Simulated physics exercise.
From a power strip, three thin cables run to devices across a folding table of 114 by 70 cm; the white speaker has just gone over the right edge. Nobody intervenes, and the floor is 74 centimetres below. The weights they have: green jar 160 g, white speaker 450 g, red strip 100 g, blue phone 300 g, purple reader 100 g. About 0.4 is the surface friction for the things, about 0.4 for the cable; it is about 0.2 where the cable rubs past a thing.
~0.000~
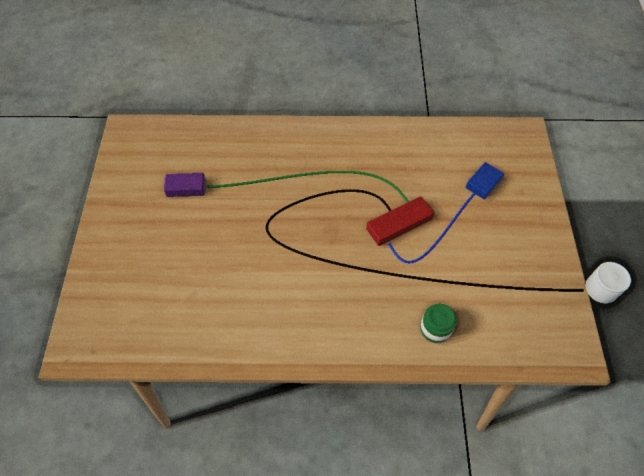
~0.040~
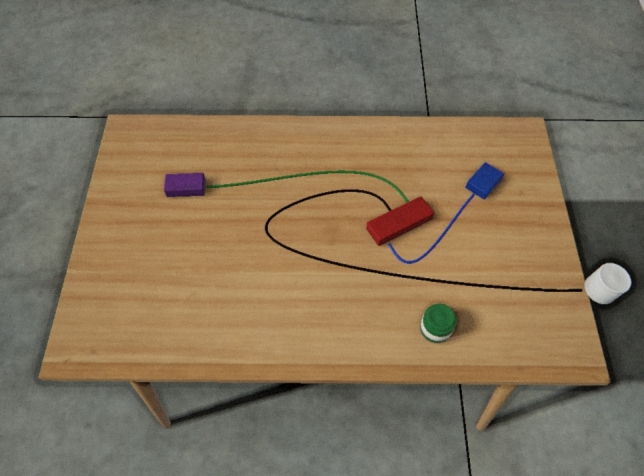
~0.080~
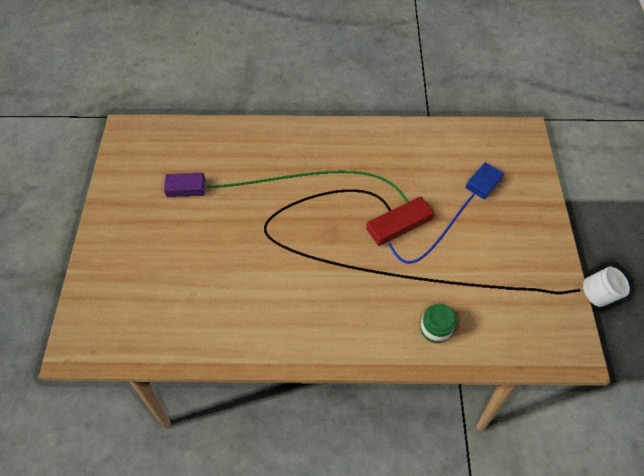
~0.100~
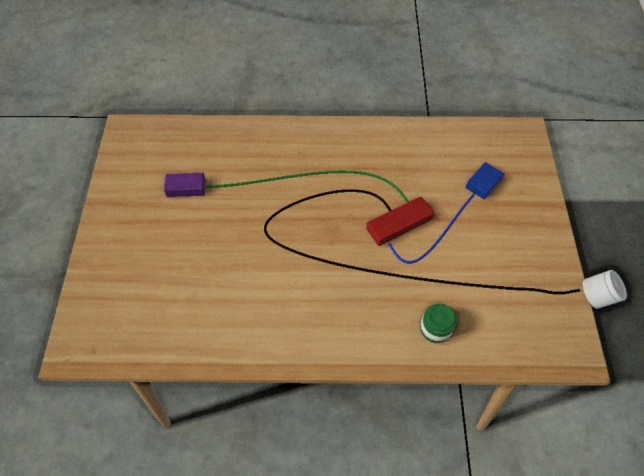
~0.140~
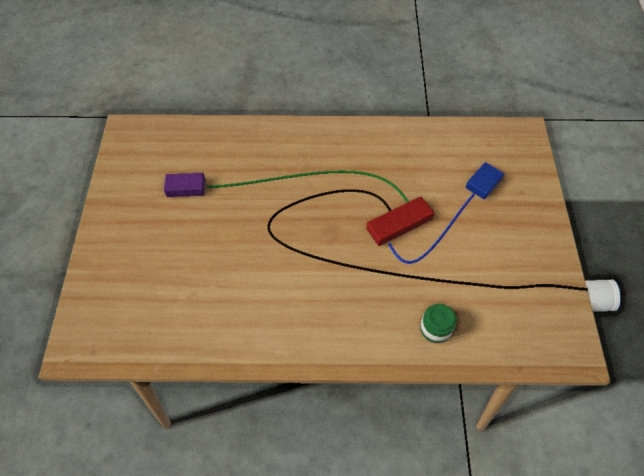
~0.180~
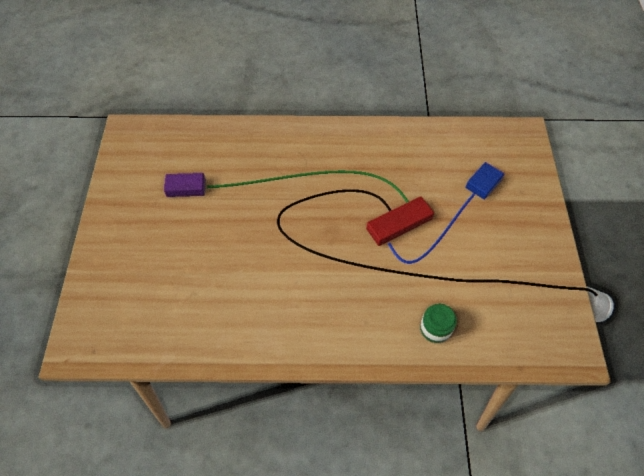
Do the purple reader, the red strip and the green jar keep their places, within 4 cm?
The purple reader gets shifted, the red strip gets shifted, the green jar hardly stirs.
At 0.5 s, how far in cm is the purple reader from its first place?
Displacement: Approx. 0 cm.
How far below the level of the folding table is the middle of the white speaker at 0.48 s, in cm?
Roughly 70 centimetres.
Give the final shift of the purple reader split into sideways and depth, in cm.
Roughly 31 cm rightward and 11 cm closer.
At 0.5 s, the strip's end of the black cable at (429, 238); red strip 7 cm off its start, white speaker over the edge.
At 0.8 s, the strip's end of the black cable at (452, 238); purple reader 30 cm off its start, red strip 11 cm off its start, white speaker over the edge.
At 1.1 s, the strip's end of the black cable at (452, 238); purple reader 32 cm off its start at (312, 222), red strip 11 cm off its start at (450, 220), white speaker over the edge.
At 1.4 s, the strip's end of the black cable at (452, 238); purple reader 32 cm off its start, red strip 11 cm off its start, white speaker over the edge.
At 2.6 s, the strip's end of the black cable at (452, 238); purple reader 32 cm off its start at (312, 222), red strip 11 cm off its start at (450, 220), green jar 0 cm off its start at (442, 316), white speaker over the edge.
